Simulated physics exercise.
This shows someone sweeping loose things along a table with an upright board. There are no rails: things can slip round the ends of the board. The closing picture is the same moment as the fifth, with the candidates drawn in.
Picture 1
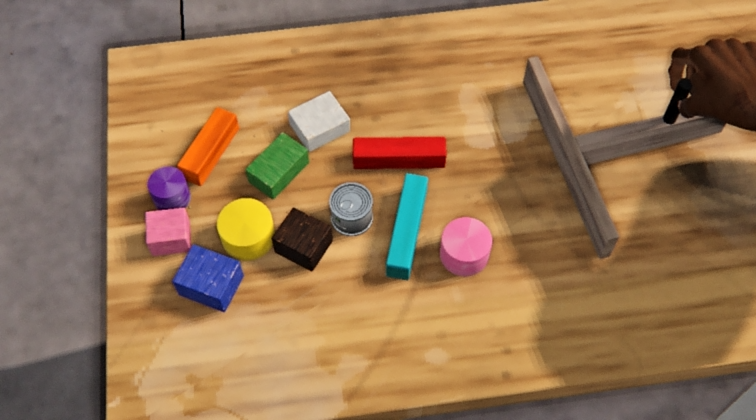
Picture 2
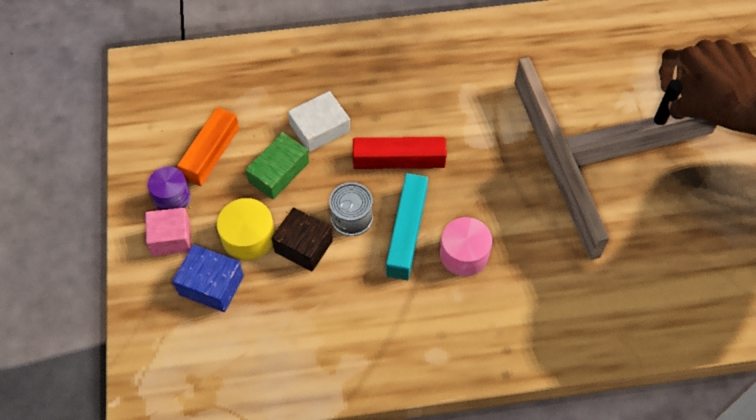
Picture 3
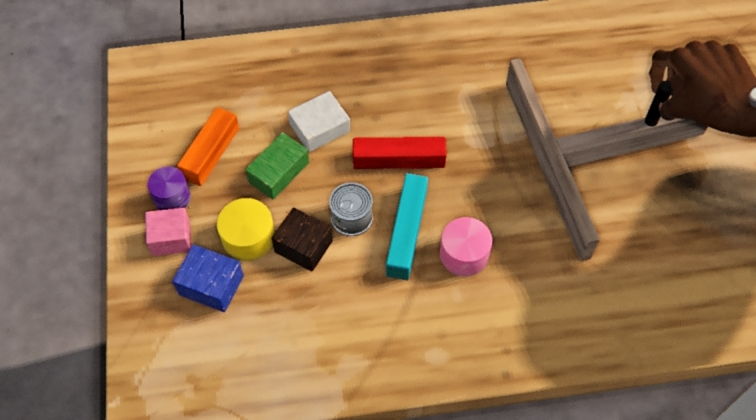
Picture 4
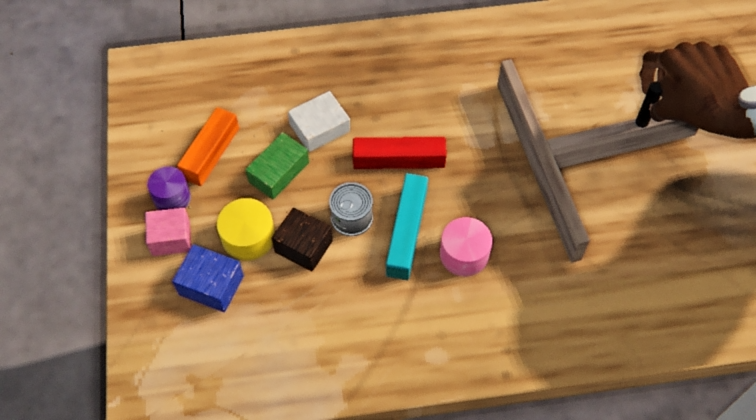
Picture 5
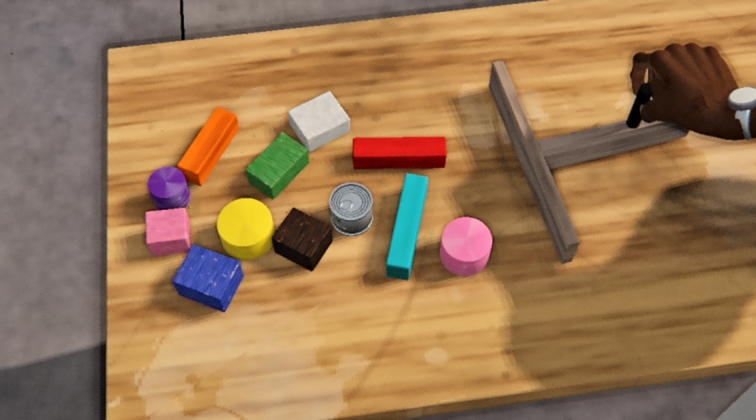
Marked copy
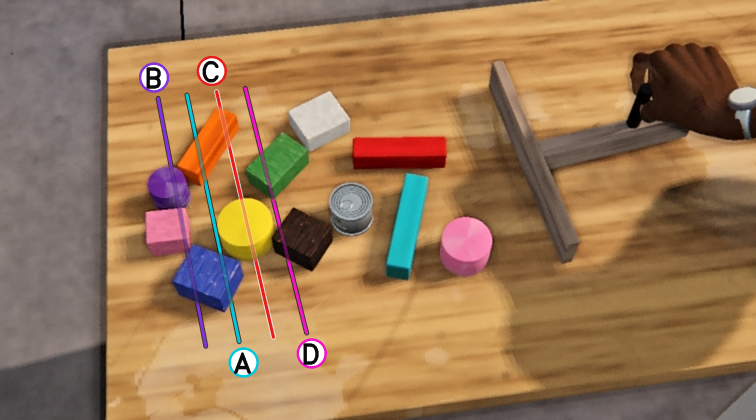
The clip opens on a wooden table with colourful blocks, sticks and cylinders scattered across its left and middle, while a hand at the right grips the handle of a grey-brown board. The hand slides the board a short way left, narrowing the gap to the objects, which all stay still.
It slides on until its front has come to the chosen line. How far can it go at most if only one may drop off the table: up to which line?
Stop at C.
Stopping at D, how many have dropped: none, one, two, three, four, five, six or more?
By then, none.
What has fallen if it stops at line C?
It is the pink block.
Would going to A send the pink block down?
Yes.
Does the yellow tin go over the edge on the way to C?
No.
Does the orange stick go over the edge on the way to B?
Yes.
On the marked copy, A at (211, 209); B at (180, 213); C at (243, 205); D at (274, 202).
Taking C. A third of the way, board (431, 159); pink tin (426, 255); turquoise stick (398, 226).
Two thirds of the way, board (326, 172); pink block (163, 233); yellow tin (210, 229).
When it is over, board (243, 182); pink block over the edge; purple tin (119, 201); one fallen.
As for the rest, A drops three; B drops six; D is within the limit but short.
